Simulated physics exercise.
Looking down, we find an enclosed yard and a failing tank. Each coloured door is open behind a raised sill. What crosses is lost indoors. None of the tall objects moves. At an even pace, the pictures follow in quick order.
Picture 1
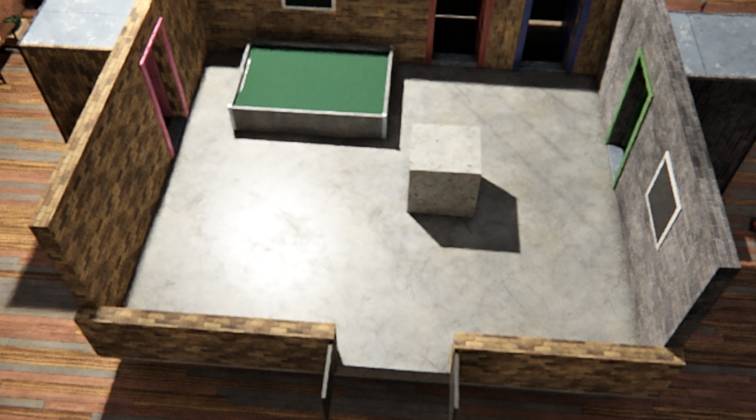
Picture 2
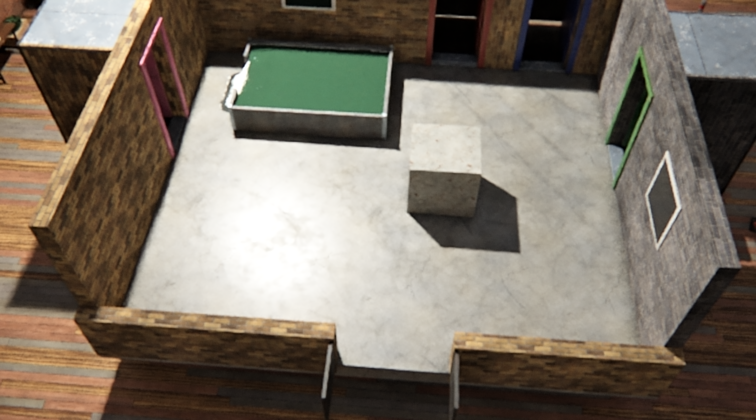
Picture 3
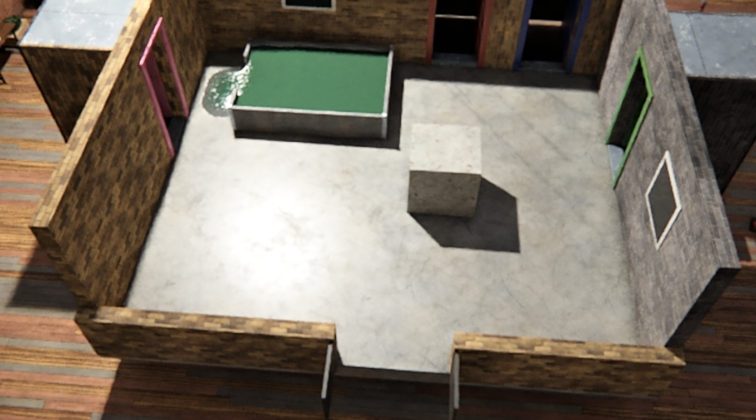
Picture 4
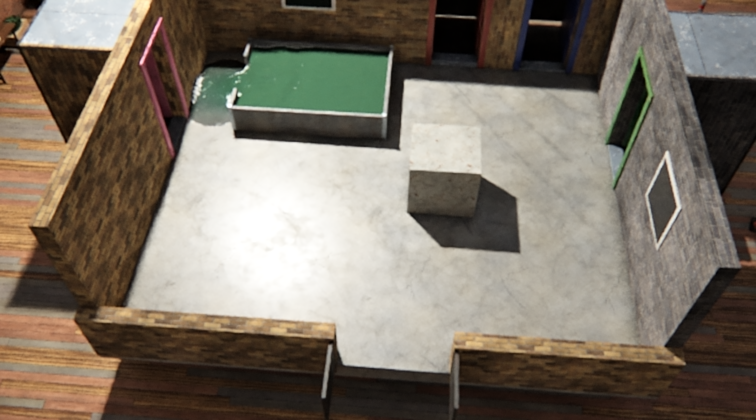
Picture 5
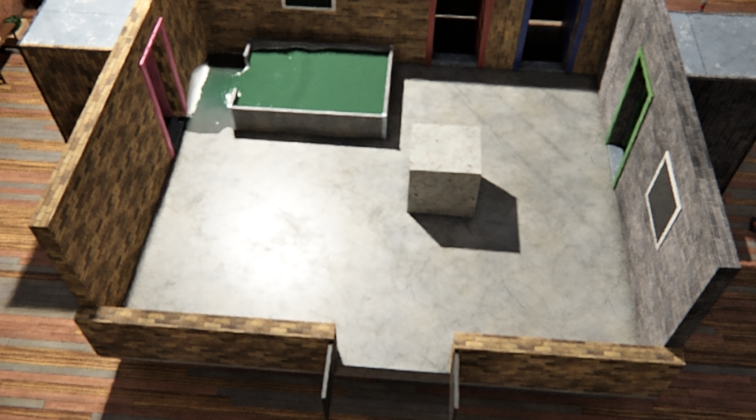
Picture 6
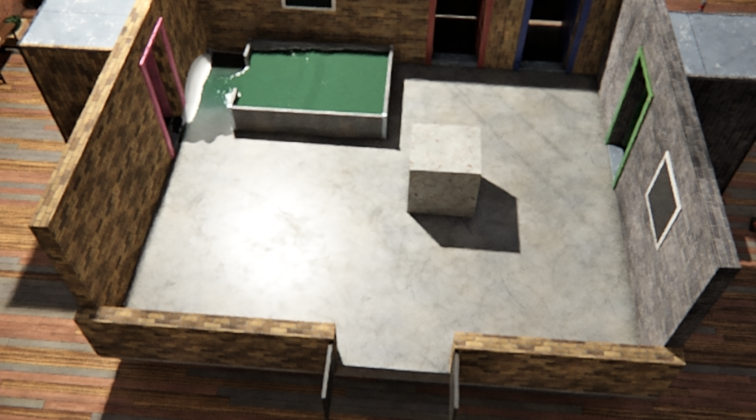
Green water bursting through the left side of an open tank in a walled yard, spreading across pale floor toward the pink-framed doorway.
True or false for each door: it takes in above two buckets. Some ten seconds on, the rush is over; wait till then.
The green door, false; the red door, false; the blue door, false; the pink door, true.
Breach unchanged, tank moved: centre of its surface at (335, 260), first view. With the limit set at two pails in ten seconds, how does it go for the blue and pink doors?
Blue keeps below it, pink lets less in.
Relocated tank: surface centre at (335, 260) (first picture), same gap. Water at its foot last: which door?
Answer - the green door.
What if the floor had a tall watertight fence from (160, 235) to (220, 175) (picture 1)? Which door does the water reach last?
I say the green door.
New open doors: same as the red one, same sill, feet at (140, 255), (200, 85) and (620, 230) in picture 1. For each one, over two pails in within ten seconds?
Taking them as listed, the first undershoots, the second overshoots and the third undershoots.
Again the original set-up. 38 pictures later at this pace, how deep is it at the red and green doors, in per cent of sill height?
Near 20 per cent and 90 per cent, respectively.
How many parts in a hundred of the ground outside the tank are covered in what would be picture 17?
It comes out near 15 percent.
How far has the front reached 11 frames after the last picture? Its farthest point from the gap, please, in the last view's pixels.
Best guess: Near (135, 268).
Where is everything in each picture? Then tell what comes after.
In the first frame, the open tank at (314, 79) is whole and still.
In the second frame, the front is at a hidden place, out from the gap at (245, 87).
In the third frame, the front is at (221, 74), out from the gap at (245, 89).
In the fourth frame, water pours out at (245, 89) and has run to (204, 69).
In the fifth frame, the front is at (184, 126), out from the gap at (245, 88).
In the sixth frame, the front is at (180, 138), out from the gap at (245, 88).
A moment on, water covers 5 % of the floor; the green door not reached, the red door not reached, the blue door not reached, the pink door under two buckets in.
Next, water covers 15 % of the floor; the green door not reached, the red door not reached, the blue door not reached, the pink door over two buckets in.
Then, water covers 35 % of the floor; the green door not reached, the red door wet at the sill, nothing in, the blue door wet at the sill, nothing in, the pink door over two buckets in.
Later, water covers 45 % of the floor; the green door wet at the sill, nothing in, the red door wet at the sill, nothing in, the blue door wet at the sill, nothing in, the pink door far over two buckets in.
In the end, water covers 70 % of the floor; the green door wet at the sill, nothing in, the red door wet at the sill, nothing in, the blue door wet at the sill, nothing in, the pink door far over two buckets in.
